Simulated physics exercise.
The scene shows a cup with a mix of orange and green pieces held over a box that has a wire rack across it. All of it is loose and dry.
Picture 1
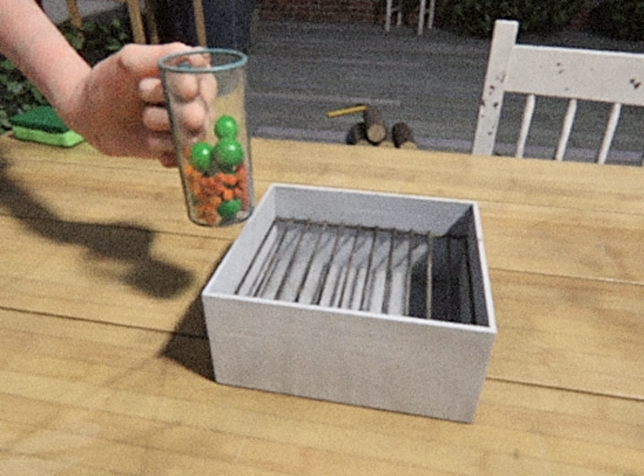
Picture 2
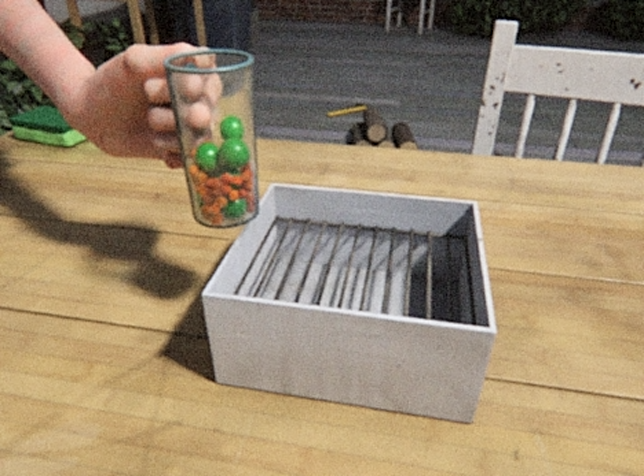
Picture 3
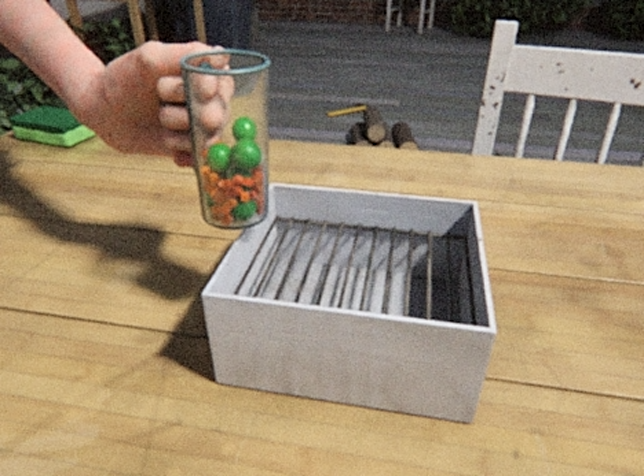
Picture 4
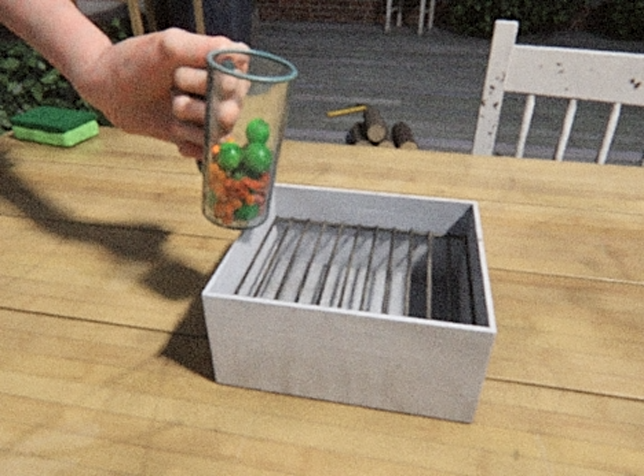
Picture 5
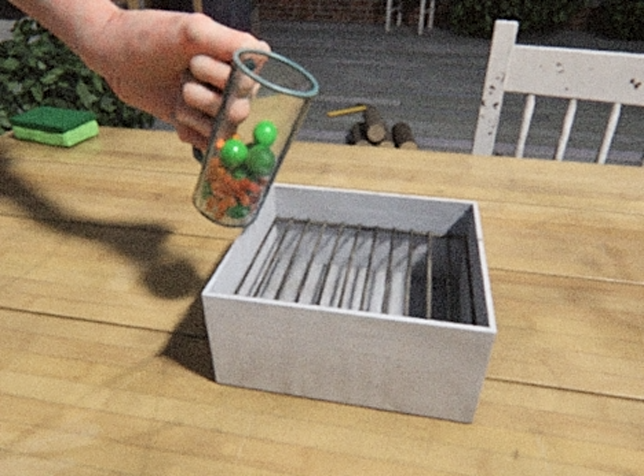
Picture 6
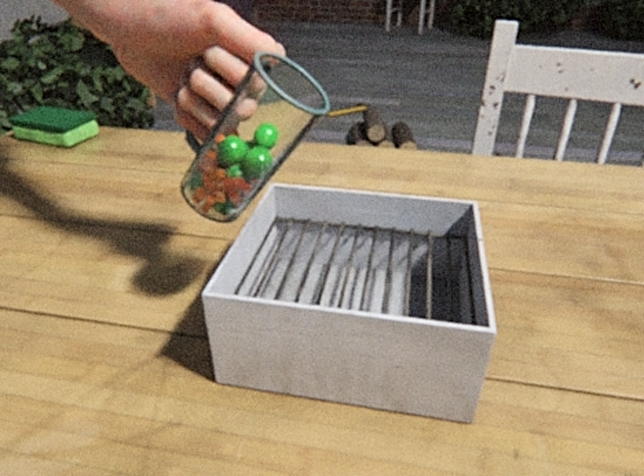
A hand holding a clear cup of small orange pieces and green balls moved it slightly right beside a white box with a wire rack, then tilted the cup rightward, its contents still inside.
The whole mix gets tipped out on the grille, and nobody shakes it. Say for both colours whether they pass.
Orange: Fallen below; green: Kept above.
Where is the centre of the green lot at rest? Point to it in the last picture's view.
When the motion stops, its middle lies near (400, 255) in the final view.
Then, 0.38 s after the last picture, orange ones, all in the cup; green ones, all in the cup.
Then, 0.71 s after the last picture, orange ones, all in the cup; green ones, most in the cup, a small part on or over the wires.
Then, 0.99 s after the last picture, orange ones, about half in the cup, about a third on or over the wires, a small part under the rack; green ones, a small part in the cup, most on or over the wires.
By the end, orange ones, all under the rack; green ones, all on the wires, none under the rack.
